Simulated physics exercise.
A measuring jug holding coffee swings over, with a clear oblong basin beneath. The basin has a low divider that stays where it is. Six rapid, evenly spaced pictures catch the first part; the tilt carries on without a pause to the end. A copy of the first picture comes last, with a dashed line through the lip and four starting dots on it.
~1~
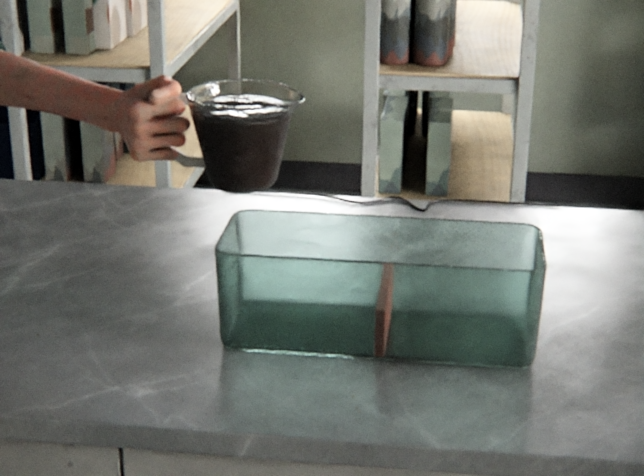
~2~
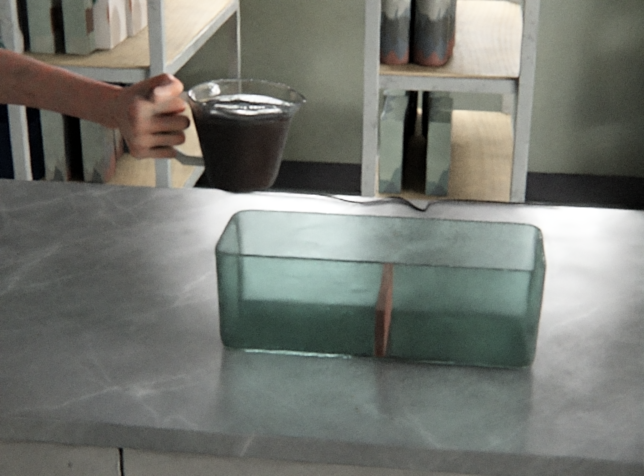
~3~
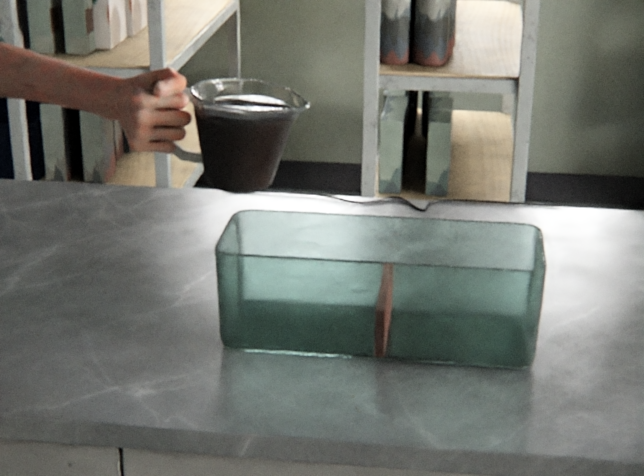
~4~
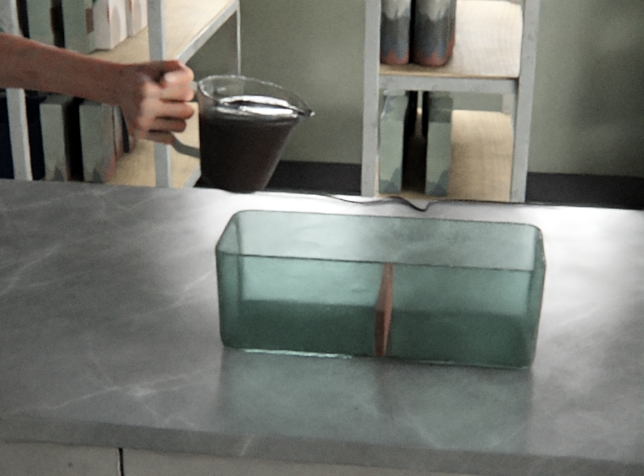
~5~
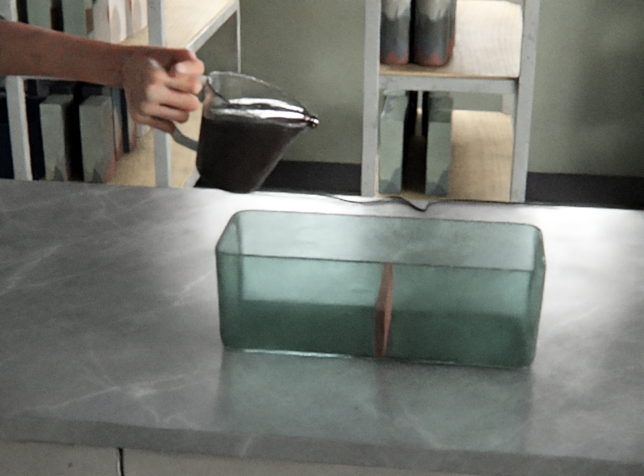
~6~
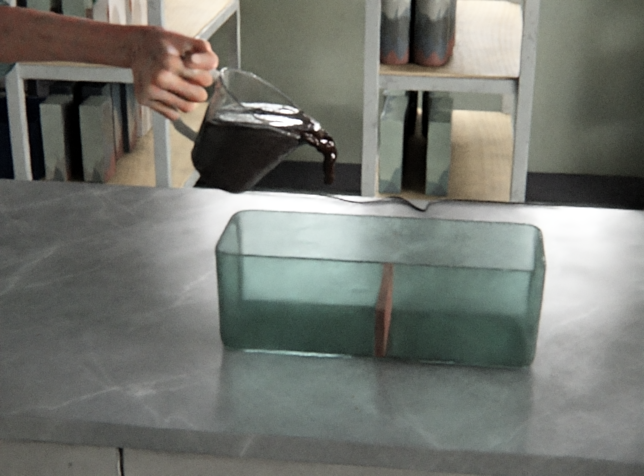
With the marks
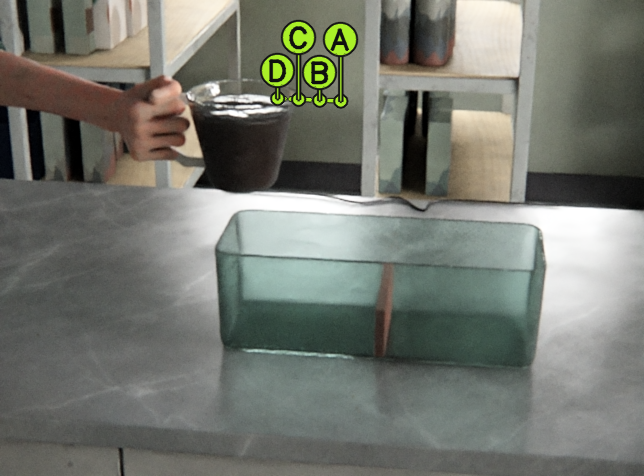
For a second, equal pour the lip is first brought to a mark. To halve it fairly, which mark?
The best dot is A.
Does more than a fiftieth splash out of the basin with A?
No.
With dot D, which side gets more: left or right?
The left one.
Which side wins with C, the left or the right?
The left side.
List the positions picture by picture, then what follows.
In the first picture, upright, lip at (303, 99); basin from (221, 345) to (535, 365); top of the wall at (385, 286); nothing has left yet.
In the second picture, upright, lip at (304, 101); nothing has left yet.
In the third picture, tipped about 6°, lip at (307, 106); nothing has left yet.
In the fourth picture, tipped about 13°, lip at (311, 114); nothing has left yet.
In the fifth picture, tipped about 22°, lip at (315, 126); coffee is over the lip, down to (315, 126).
In the sixth picture, tipped about 33°, lip at (316, 140); coffee is over the lip, down to (328, 181).
On the marked copy, A at (340, 101); B at (319, 100); C at (298, 99); D at (277, 98).
With A, about 41 % ends left of the wall and 59 % right of it.
With B, about 77 % ends left of the wall and 22 % right of it.
With C, about 97 % ends left of the wall and 2 % right of it.
With D, about 98 % ends left of the wall and 1 % right of it.
